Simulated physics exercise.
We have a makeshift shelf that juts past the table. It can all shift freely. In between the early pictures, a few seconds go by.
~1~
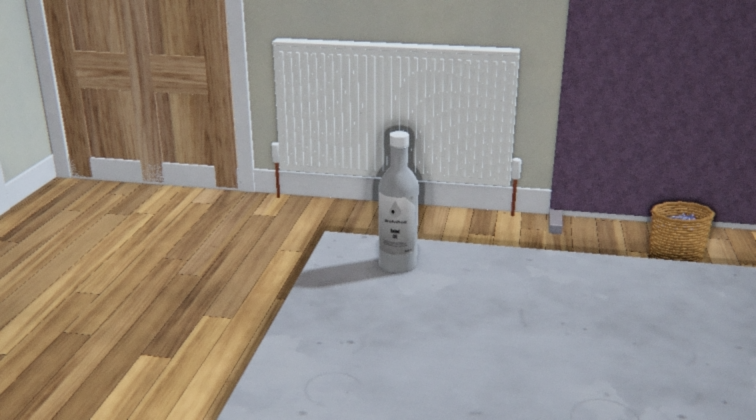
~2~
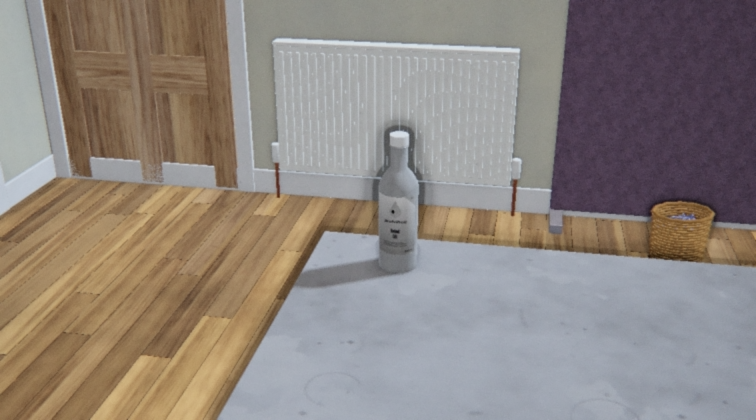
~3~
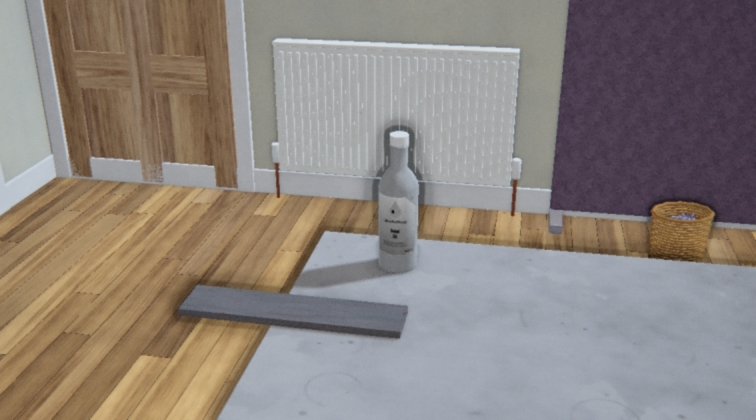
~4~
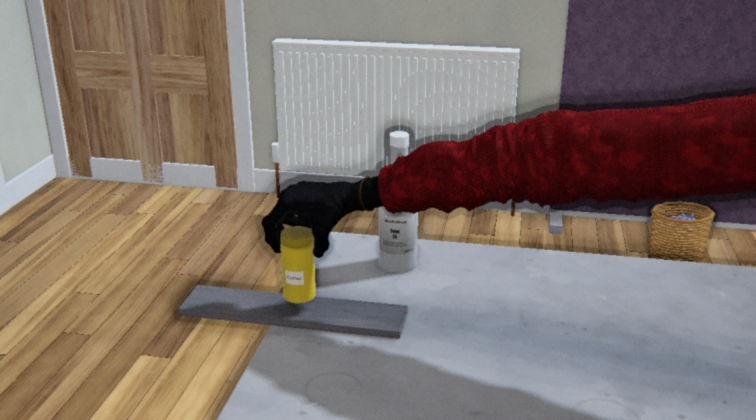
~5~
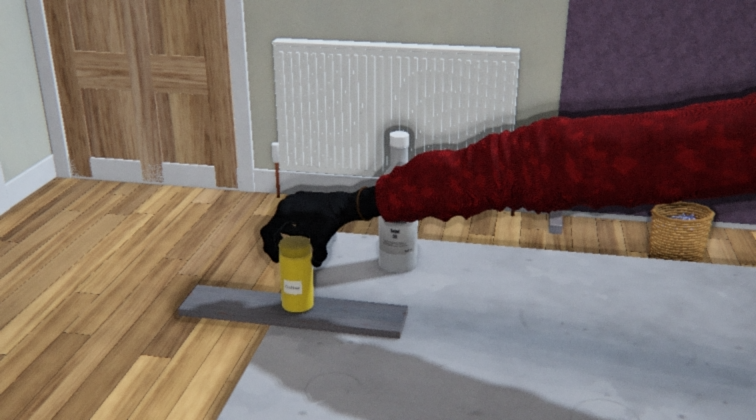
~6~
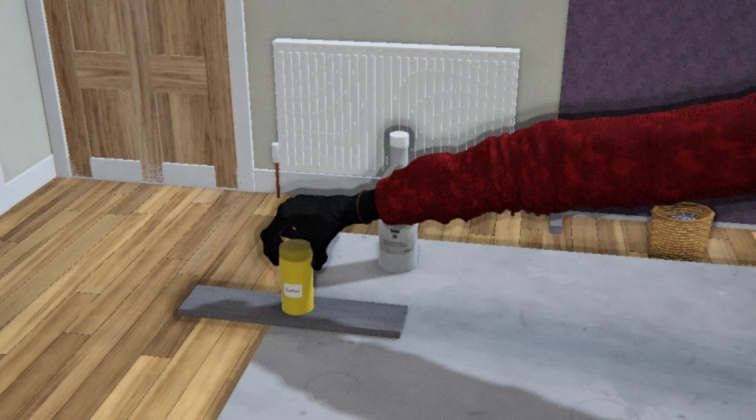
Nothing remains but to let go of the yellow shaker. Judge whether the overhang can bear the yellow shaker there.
It stays put.
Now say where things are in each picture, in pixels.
The last thing is not in view yet; white bottle (399, 202), in the first picture.
The last thing is not in view yet; white bottle (399, 202), in the second picture.
The last thing is not in view yet; white bottle (399, 202), in the third picture.
Coming down; yellow shaker (298, 265); white bottle (399, 202), in the fourth picture.
Set down, still held; yellow shaker (296, 274), in the fifth picture.
Set down, still held; yellow shaker (297, 277), in the sixth picture.
Then, 0.20 s later than the last frame, all is still.
Then, 0.60 s later than the last frame, yellow shaker resting near (297, 277).
When it is over, all 3 as before. End places, in pixels of the last picture, yellow shaker near (297, 277). The plank holds.
